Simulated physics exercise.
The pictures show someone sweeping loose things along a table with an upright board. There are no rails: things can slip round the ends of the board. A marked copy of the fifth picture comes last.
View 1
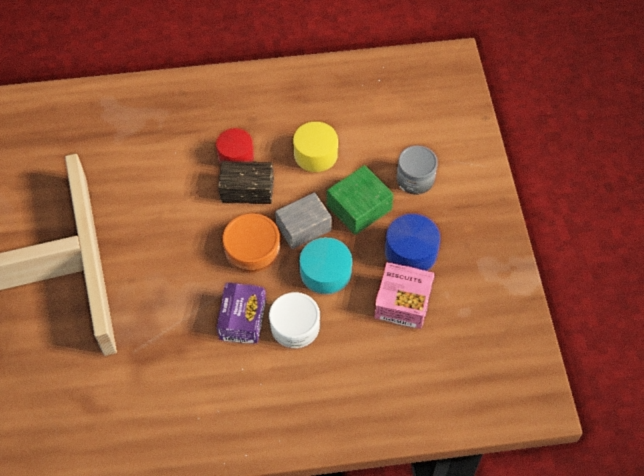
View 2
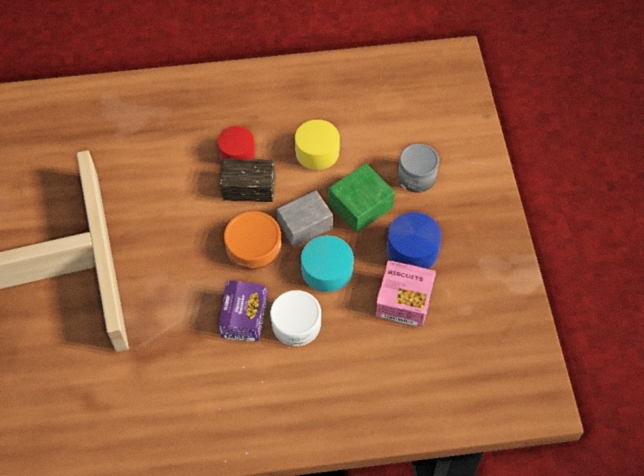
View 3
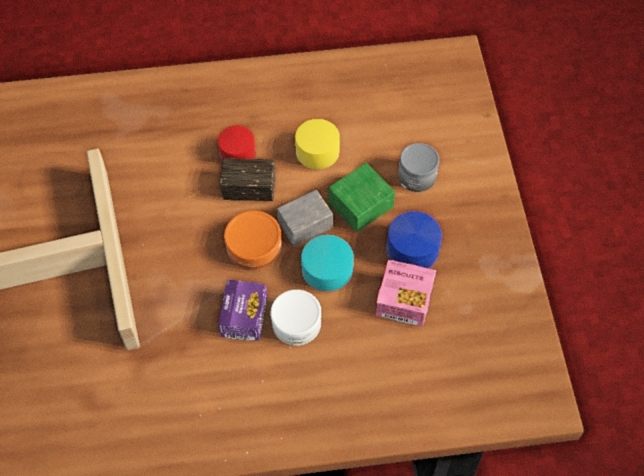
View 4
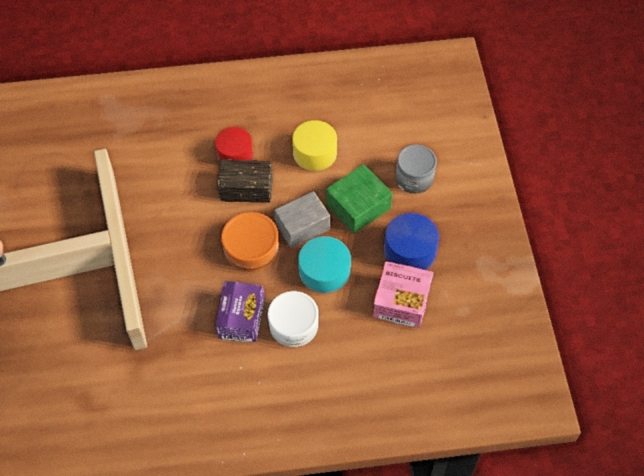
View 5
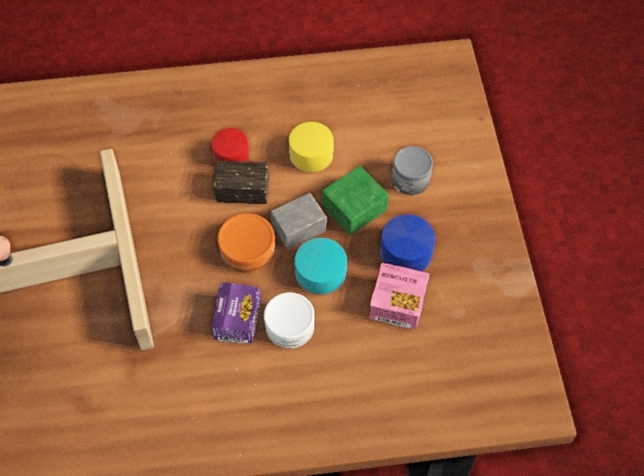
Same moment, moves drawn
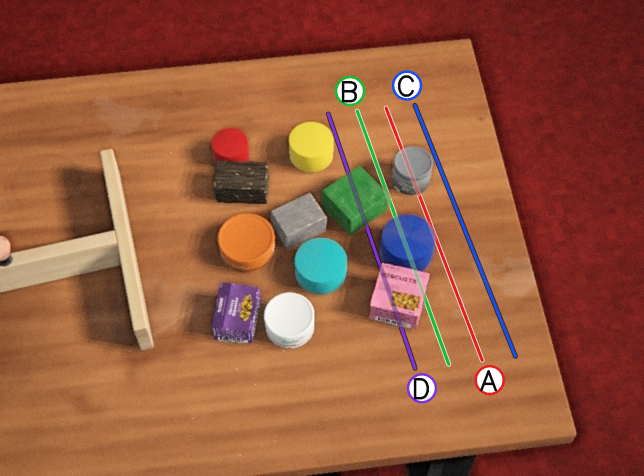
A wooden board slides a short way right across the table toward the still, colourful objects.
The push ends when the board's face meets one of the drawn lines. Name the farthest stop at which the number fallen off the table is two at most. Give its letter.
It can go as far as A.
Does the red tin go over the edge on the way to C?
No.
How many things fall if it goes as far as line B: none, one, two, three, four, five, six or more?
The count is none.
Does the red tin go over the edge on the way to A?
By then, no.
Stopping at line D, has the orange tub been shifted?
Yes.
On the marked copy, A at (431, 224); B at (400, 228); C at (461, 221); D at (368, 231).
With A. Early on, board (233, 223); red tin (236, 148); white jar (329, 312).
Further on, board (343, 211); grey tub (467, 132); pink packet (480, 274).
At the end, board (429, 202); grey tub over the edge; pink packet over the edge; two fallen.
As for the rest, B is within the limit but short; C drops six; D is within the limit but short.
